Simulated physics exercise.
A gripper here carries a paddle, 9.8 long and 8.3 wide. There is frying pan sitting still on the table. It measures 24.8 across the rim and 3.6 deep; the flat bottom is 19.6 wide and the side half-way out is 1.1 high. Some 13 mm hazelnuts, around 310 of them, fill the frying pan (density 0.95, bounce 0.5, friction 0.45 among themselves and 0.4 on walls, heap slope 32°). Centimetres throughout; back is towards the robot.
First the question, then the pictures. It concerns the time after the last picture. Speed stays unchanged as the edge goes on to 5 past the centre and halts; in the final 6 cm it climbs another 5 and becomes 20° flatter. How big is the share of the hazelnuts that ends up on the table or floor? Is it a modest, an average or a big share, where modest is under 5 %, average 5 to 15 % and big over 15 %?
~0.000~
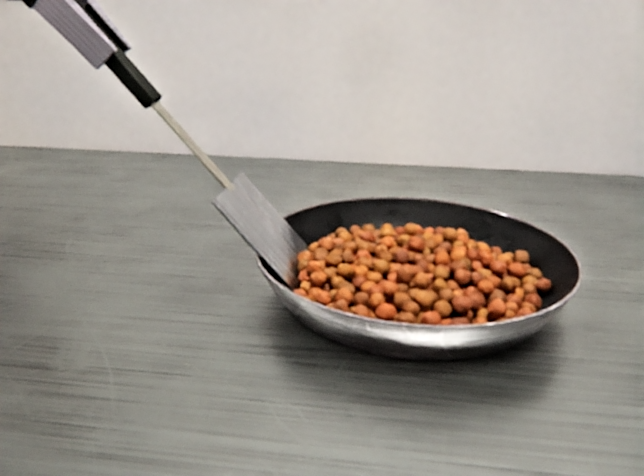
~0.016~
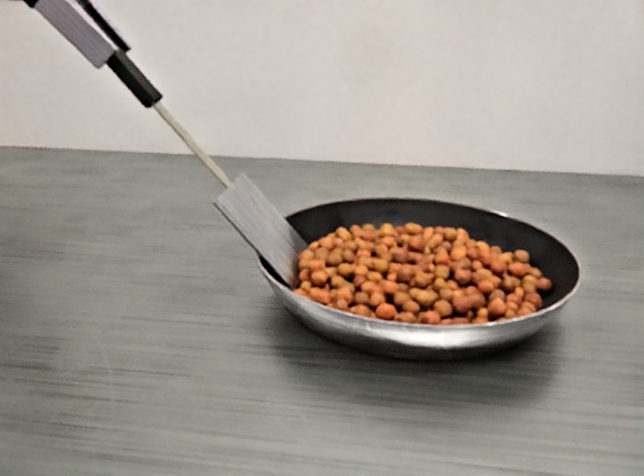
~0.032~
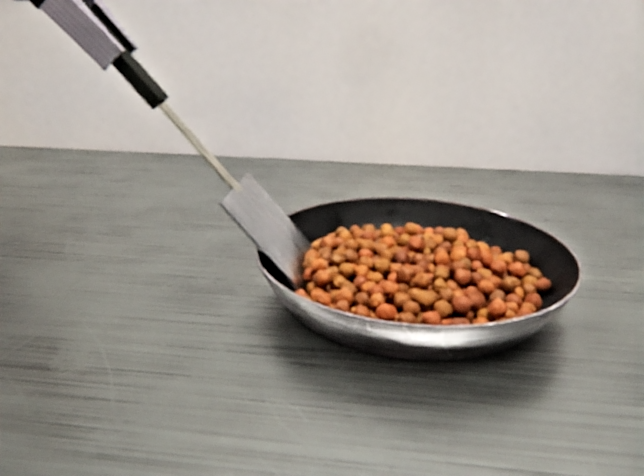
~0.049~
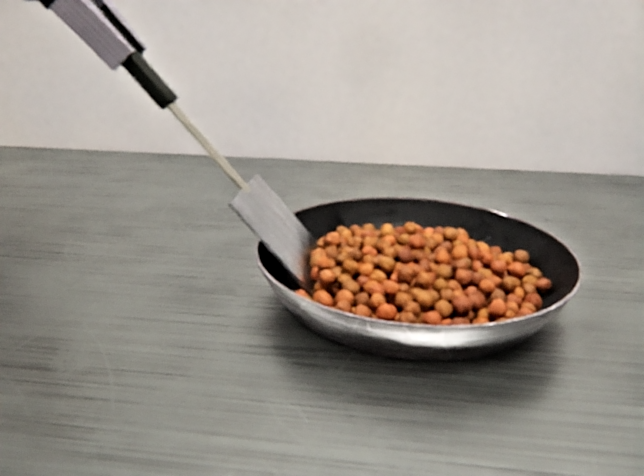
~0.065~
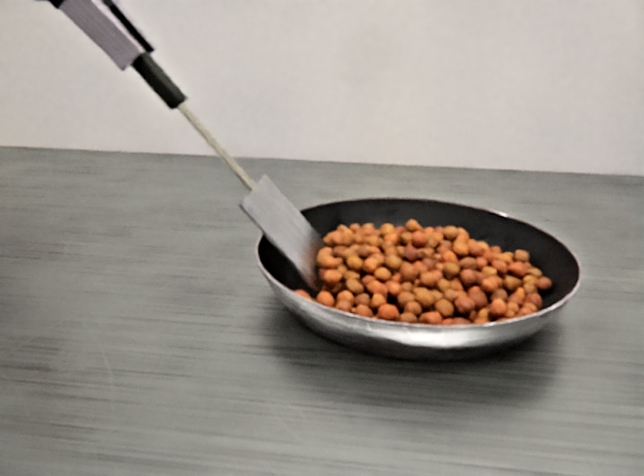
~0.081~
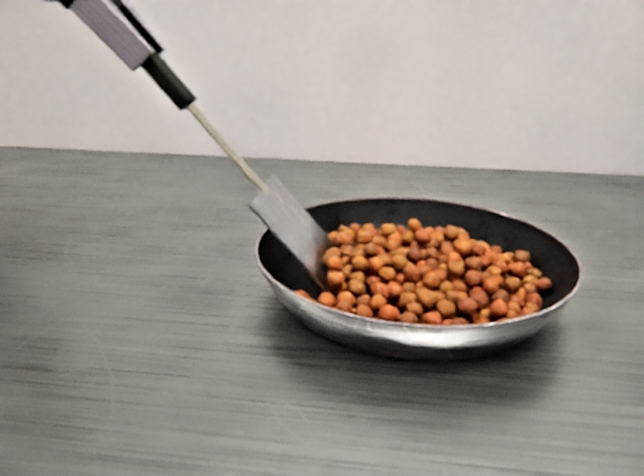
Modest.
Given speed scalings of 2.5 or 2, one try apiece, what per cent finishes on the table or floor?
Roughly 15 per cent on the first try and 15 per cent on the second.
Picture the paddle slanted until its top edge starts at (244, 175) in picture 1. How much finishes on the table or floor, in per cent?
Spill: Approx. 0 per cent.
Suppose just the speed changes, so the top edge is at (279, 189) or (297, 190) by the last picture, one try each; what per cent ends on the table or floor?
Roughly 5 and 15 percent.
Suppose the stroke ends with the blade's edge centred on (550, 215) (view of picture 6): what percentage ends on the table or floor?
I'd put it near 20 per cent.
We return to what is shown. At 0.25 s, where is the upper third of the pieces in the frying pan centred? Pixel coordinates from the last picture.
The middle lies somewhere about (457, 258).
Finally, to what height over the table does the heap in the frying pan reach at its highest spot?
Roughly 4.5 centimetres.
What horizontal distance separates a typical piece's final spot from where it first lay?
Somewhere around 3 centimetres, I'd say.
By 0.17 s, sloping 49°, highest piece 4 above the table; 312 in the frying pan.
By 0.25 s, sloping 39°, highest piece 6 above the table; 312 in the frying pan.
By 0.49 s, sloping 29°, highest piece 5 above the table; 306 in the frying pan, 1 on the table or floor, 5 on the blade or in flight.
By 1.54 s, sloping 29°, highest piece 4 above the table; 306 in the frying pan, 6 on the table or floor.
Final count, 306 in the frying pan, 6 on the table or floor. That is 2 % on the table or floor.
